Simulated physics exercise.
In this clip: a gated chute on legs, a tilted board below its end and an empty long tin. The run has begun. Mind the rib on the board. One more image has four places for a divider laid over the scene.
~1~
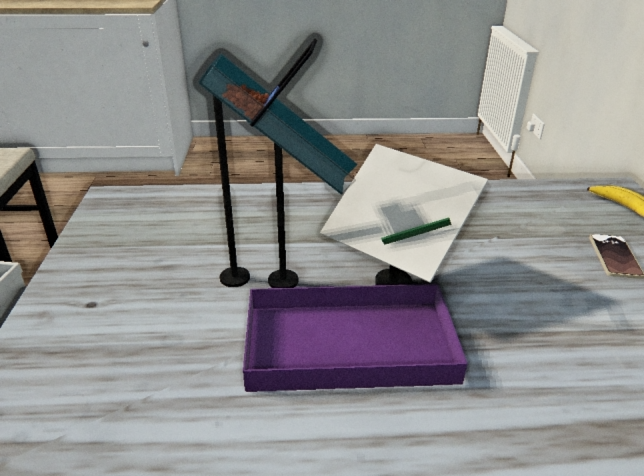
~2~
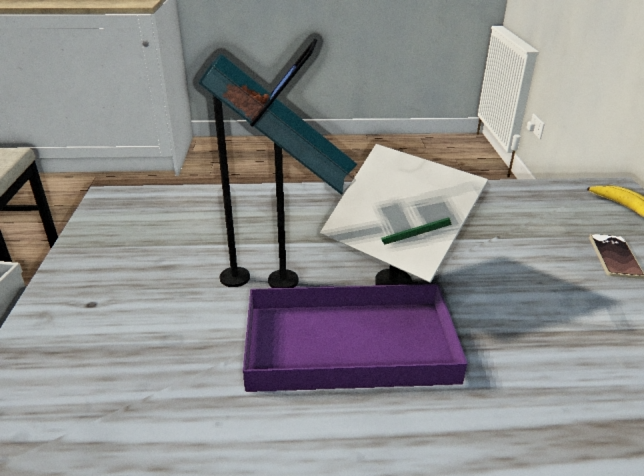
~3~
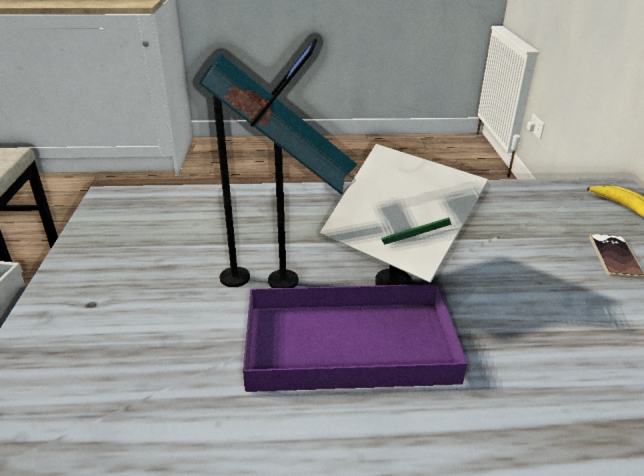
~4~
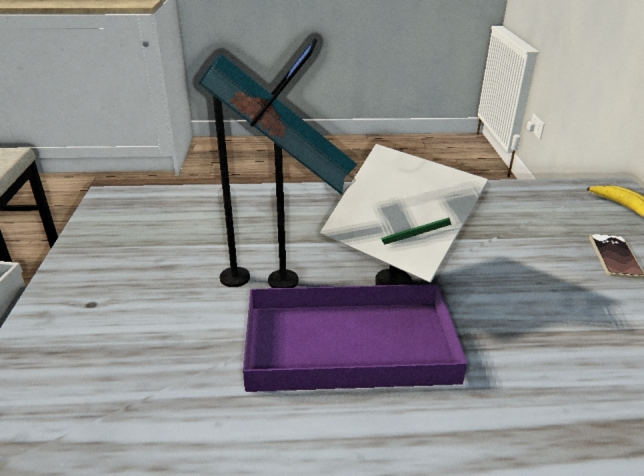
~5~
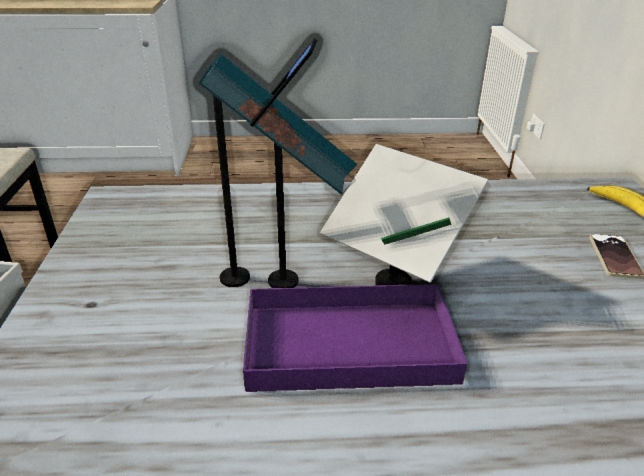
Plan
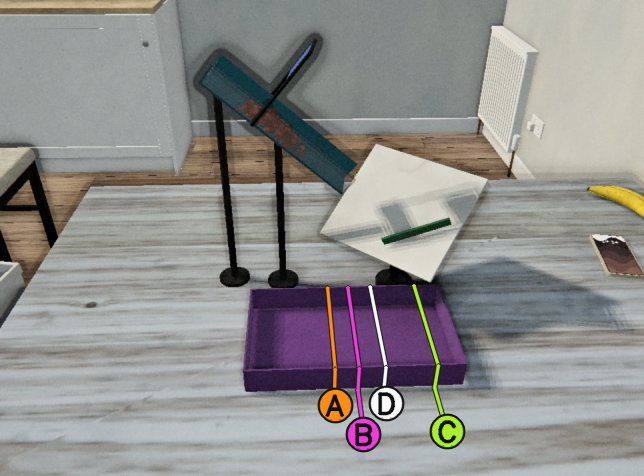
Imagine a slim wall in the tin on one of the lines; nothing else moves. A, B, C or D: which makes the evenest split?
Use line B.
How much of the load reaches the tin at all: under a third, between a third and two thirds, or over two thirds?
Over two thirds.
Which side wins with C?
Left.
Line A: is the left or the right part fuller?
Right.
On the marked copy, line A crosses the front rim at (335, 368); line B crosses the front rim at (359, 367); line C crosses the front rim at (438, 364); line D crosses the front rim at (385, 366).
With A, of what is caught, a stray few on the left of the divider, nearly all on the right.
With B, of what is caught, about half on the left of the divider, about half on the right.
With C, of what is caught, all on the left of the divider, none on the right.
With D, of what is caught, nearly all on the left of the divider, a small part on the right.
